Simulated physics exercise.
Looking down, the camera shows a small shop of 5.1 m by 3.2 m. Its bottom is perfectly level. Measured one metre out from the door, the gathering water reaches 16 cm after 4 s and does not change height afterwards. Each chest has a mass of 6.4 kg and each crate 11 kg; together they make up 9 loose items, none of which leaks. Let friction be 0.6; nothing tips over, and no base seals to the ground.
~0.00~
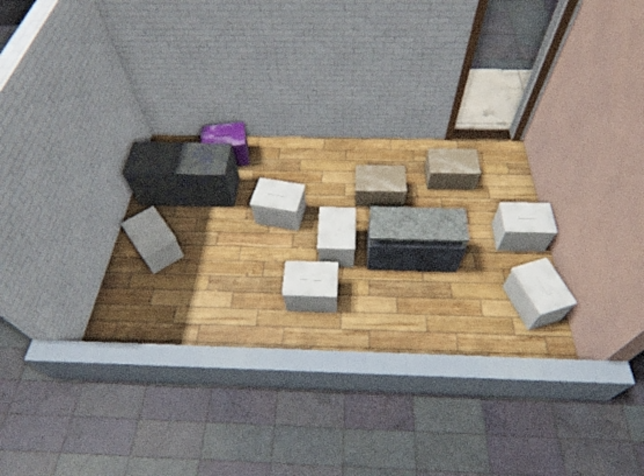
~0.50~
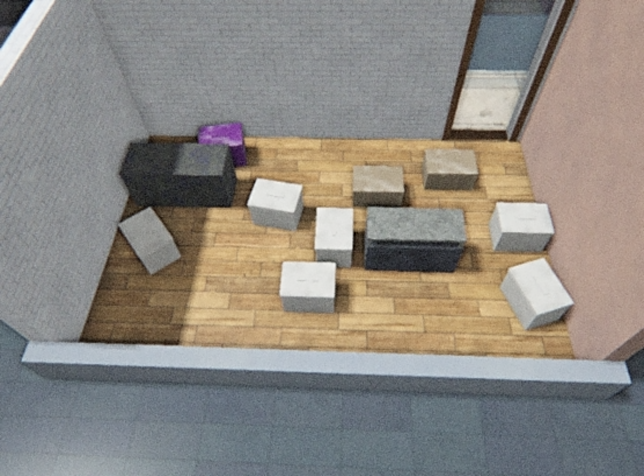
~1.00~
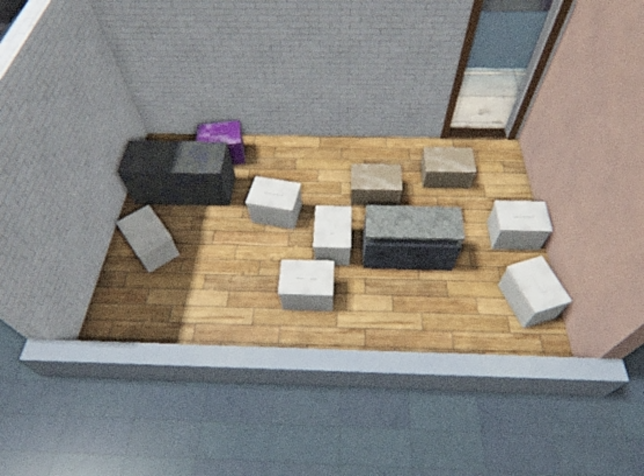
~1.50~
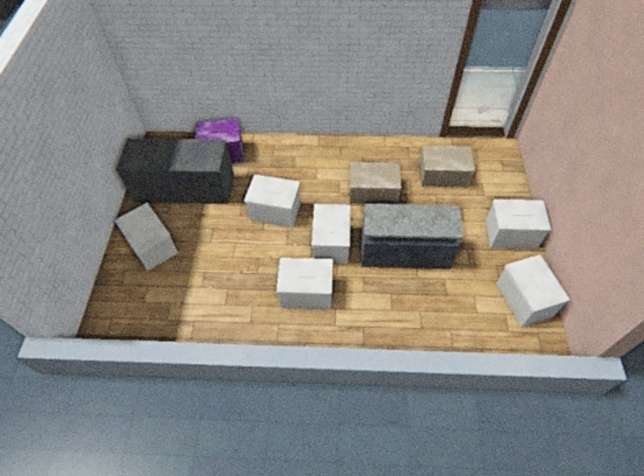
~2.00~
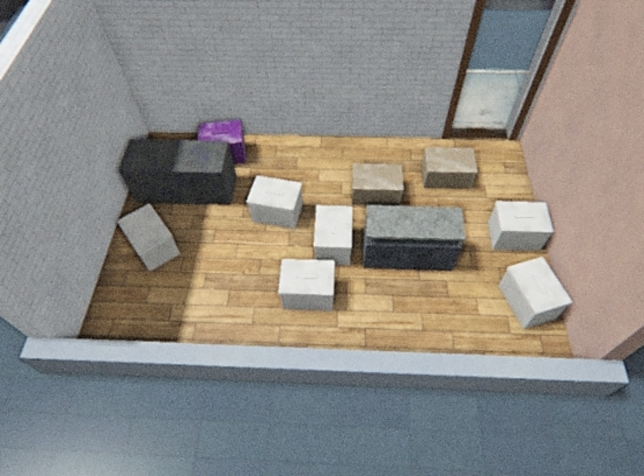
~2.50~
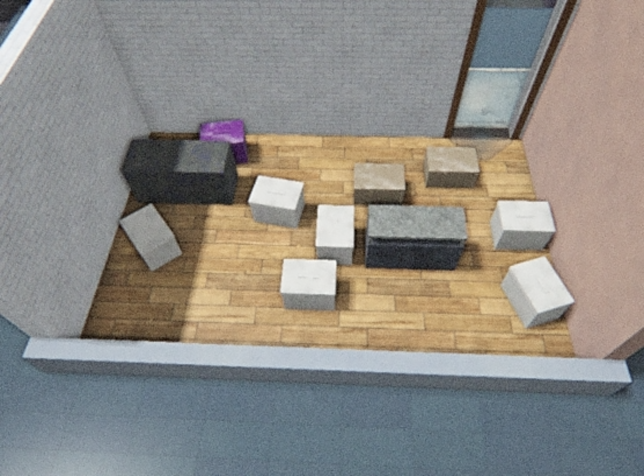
Water spreads over the tiled ground outside a small brick-walled room and then shows faintly at the doorway, while the pale blocks, dark chests and purple chest on the wooden floor stay in place and the view shifts slightly.
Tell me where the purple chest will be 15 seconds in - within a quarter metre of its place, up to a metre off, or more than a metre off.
Expect it to stay near its original place.
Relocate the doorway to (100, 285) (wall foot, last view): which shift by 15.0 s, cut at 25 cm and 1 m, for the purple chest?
Outcome - purple chest: In place.
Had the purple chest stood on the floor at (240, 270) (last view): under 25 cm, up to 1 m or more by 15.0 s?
Answer: It inches along.
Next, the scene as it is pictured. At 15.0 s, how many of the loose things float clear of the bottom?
Of them, 8.
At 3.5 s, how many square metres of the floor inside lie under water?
My estimate is roughly 1.5 m2.
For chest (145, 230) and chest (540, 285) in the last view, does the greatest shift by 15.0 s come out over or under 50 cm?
Result, in order: Lower / higher.
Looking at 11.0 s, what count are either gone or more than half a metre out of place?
By my reckoning, 4.
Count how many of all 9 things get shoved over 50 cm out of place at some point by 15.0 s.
My count gives 7.
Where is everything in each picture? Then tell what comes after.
The first frame shows the purple chest at (223, 135) rests on the ground; water covers 0.0 m2; 0 of 9 have shifted.
The second frame shows the purple chest at (220, 136) rests on the ground; water covers 0.0 m2; 0 of 9 have shifted.
The third frame shows the purple chest at (219, 134) rests on the ground; 0.0 m2 under water; 0 of 9 have shifted.
The fourth frame shows the purple chest at (217, 132), on the bottom; 0.0 m2 under water; 0 of 9 have shifted.
The fifth frame shows the purple chest at (220, 133) rests on the ground; 0.0 m2 under water; 0 of 9 have shifted.
The sixth frame shows the purple chest at (222, 133) rests on the ground; water covers 0.2 m2; 0 of 9 have shifted.
After 3.5 s the purple chest is near (222, 133), 0.0 m from its start, aground; 0 afloat.
After 6.8 s the purple chest is near (222, 133), 0.0 m from its start, aground; 2 afloat.
After 11.0 s the purple chest is near (222, 133), 0.0 m from its start, aground; 5 afloat.
After 15.0 s the purple chest is near (216, 131), 0.1 m from its start, afloat; 8 afloat.
